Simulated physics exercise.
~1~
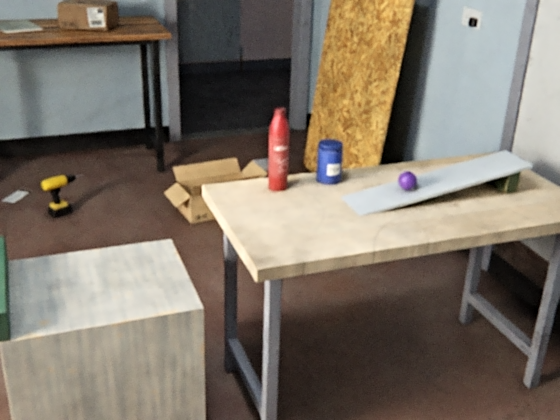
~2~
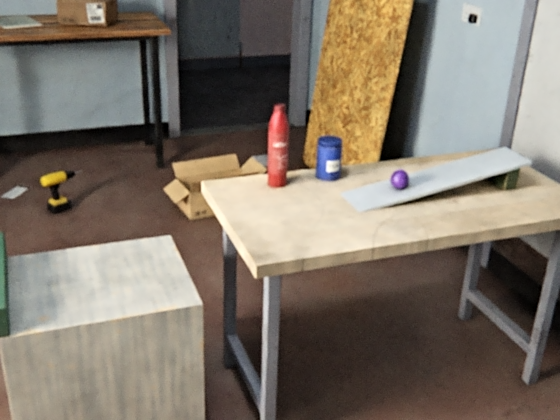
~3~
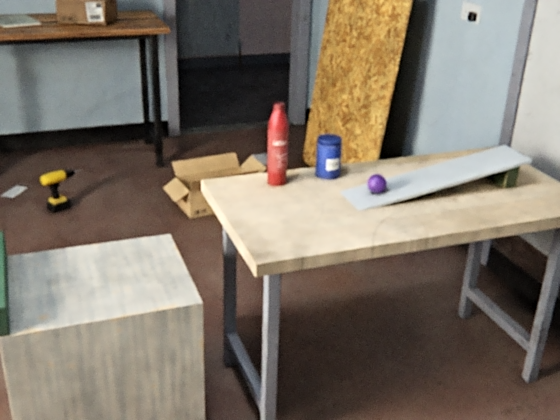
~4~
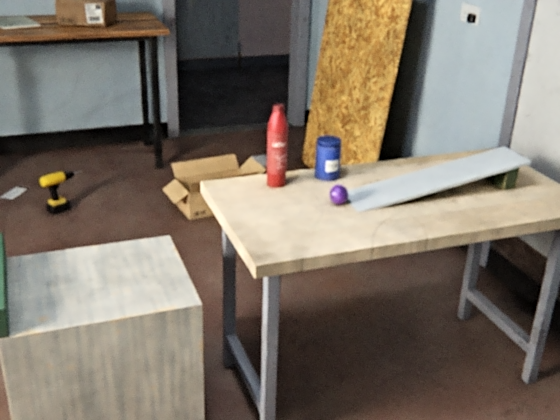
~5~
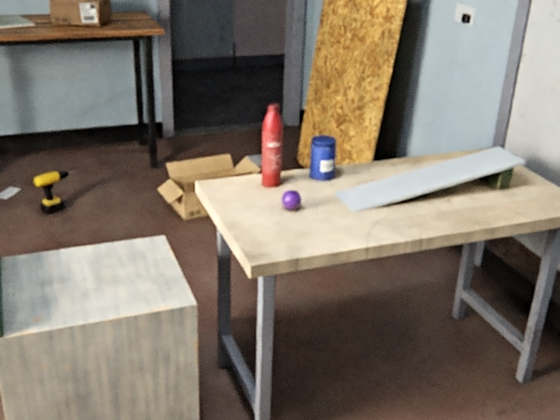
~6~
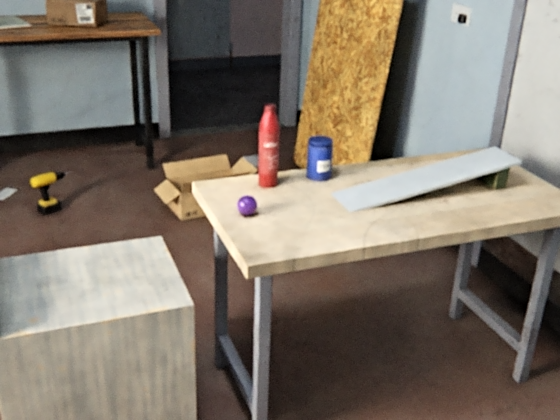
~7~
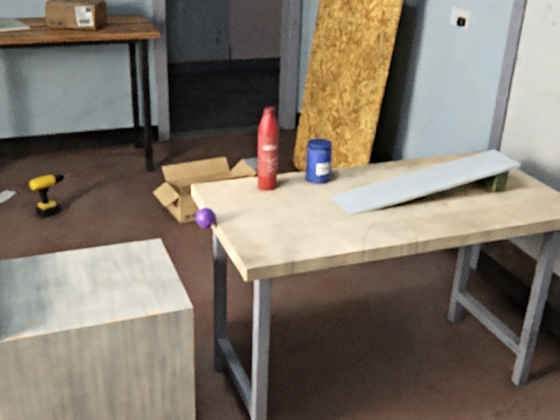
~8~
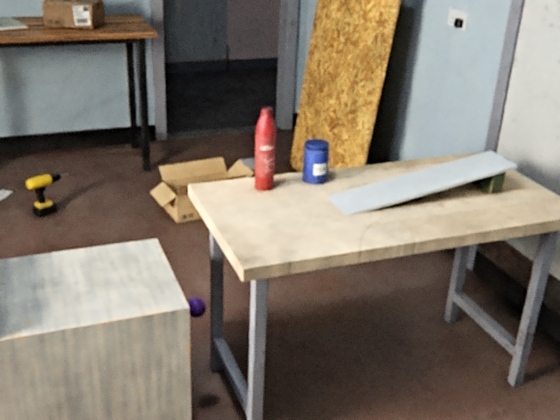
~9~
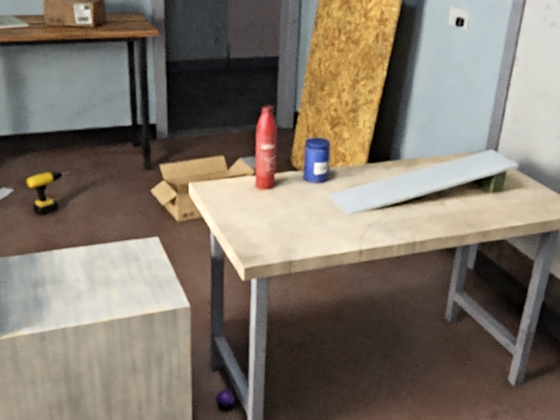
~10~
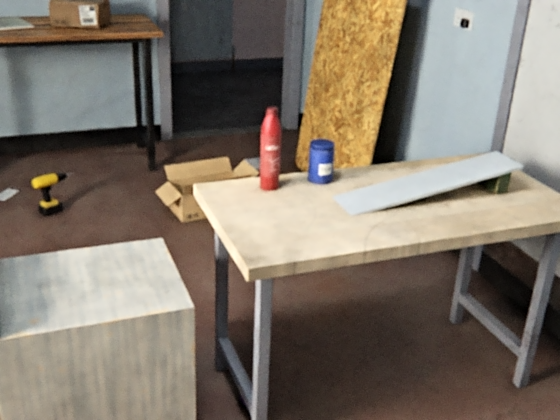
At first, a small purple ball sits on a sloping pale board propped on a wooden table, with a red bottle and a blue jar standing nearby. The ball rolls left down the ramp and reaches the tabletop. It keeps rolling left, passing in front of the jar and the bottle toward the table's edge. It then tips over the left edge and drops into the gap beside the lower grey block, missing its top. The ball falls to the floor near the table leg and finally disappears from view, while the bottle and jar remain standing.
